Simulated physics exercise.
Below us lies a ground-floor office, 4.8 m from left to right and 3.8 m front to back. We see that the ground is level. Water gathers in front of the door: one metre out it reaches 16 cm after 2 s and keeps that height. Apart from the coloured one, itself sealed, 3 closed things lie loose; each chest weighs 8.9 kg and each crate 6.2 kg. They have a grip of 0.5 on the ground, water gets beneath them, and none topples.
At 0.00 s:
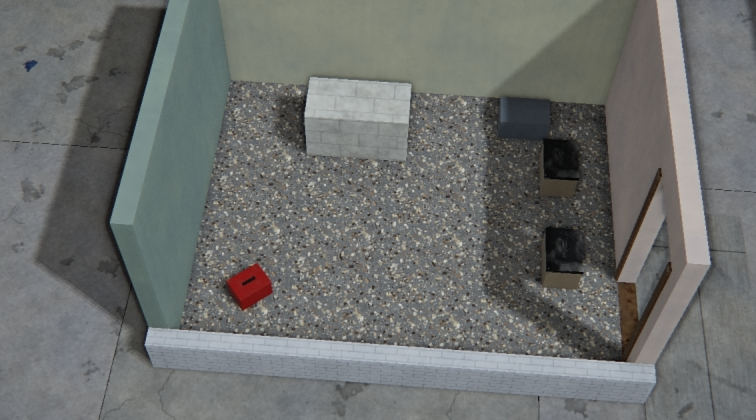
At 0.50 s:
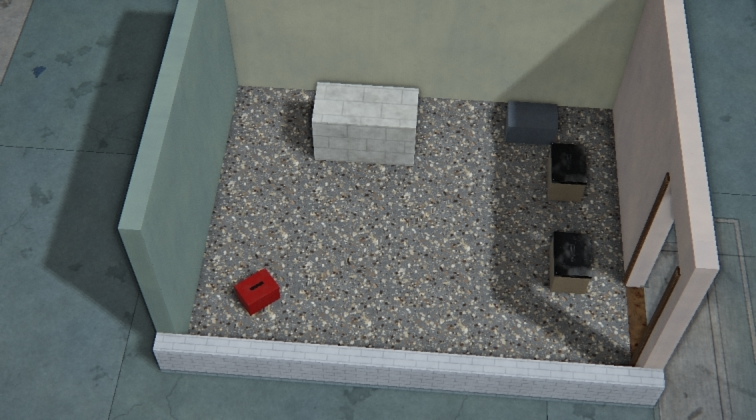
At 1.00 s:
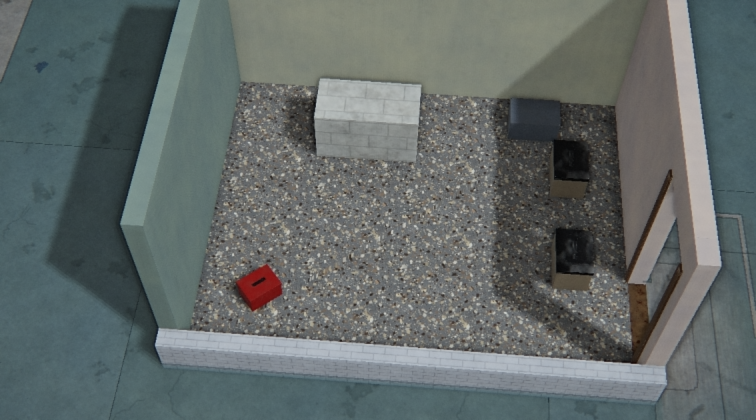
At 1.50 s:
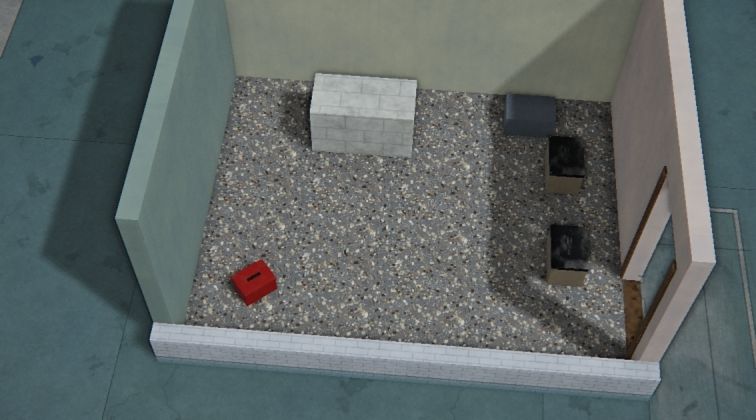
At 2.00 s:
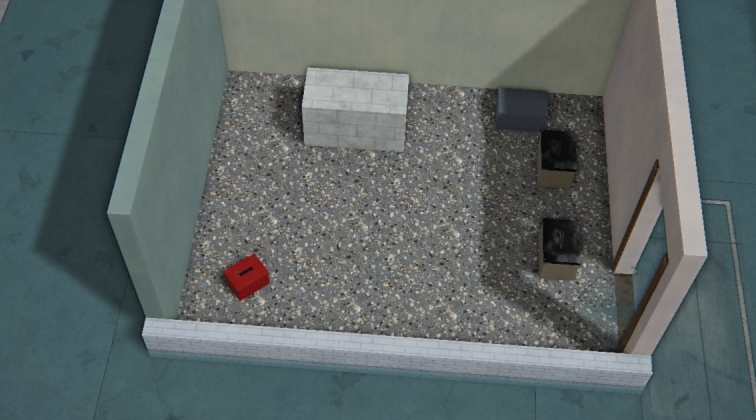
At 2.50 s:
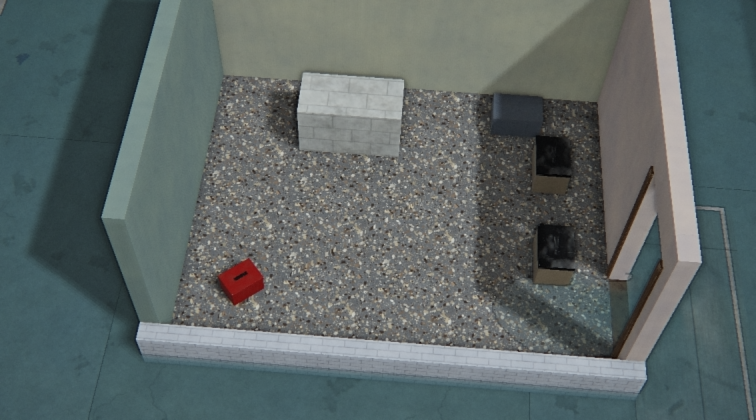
Ground-floor office seen from above, water surrounding the walls, then seeping through the doorway at right while the red tote stays still.
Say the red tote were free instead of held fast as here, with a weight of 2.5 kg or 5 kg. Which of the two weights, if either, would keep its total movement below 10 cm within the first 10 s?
Extra weight still does not help.
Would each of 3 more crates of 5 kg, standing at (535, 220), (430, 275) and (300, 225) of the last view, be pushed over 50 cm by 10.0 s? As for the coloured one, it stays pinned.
In the order given, within the mark, then beyond the mark, and last beyond the mark.
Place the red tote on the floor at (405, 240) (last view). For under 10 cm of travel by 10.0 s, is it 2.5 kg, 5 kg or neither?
It turns out that no load succeeds.
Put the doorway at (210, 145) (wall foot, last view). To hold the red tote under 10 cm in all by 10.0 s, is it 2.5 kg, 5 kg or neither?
Under that setup, the light option succeeds.
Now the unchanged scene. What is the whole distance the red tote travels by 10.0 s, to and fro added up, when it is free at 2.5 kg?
Close to 350 centimetres all told.
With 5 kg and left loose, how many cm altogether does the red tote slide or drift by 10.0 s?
Roughly 300 centimetres altogether.
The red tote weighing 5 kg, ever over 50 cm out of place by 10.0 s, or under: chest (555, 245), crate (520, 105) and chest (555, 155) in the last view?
Respectively: Exceeded, not exceeded, not exceeded.
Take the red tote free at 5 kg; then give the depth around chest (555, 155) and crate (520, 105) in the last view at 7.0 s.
Close to 1 and 0 centimetres.
After 3.5 s the red tote would be 0 cm from its start with 2.5 kg and 0 cm from its start with 5 kg; 0 cm of water round it then.
After 4.5 s the red tote would be 0 cm from its start with 2.5 kg and 0 cm from its start with 5 kg; 0 cm of water round it then.
After 7.0 s the red tote would be 107 cm from its start with 2.5 kg and 84 cm from its start with 5 kg; 7 cm of water round it then.
After 10.0 s the red tote would be 283 cm from its start with 2.5 kg and 285 cm from its start with 5 kg; 10 cm of water round it then.
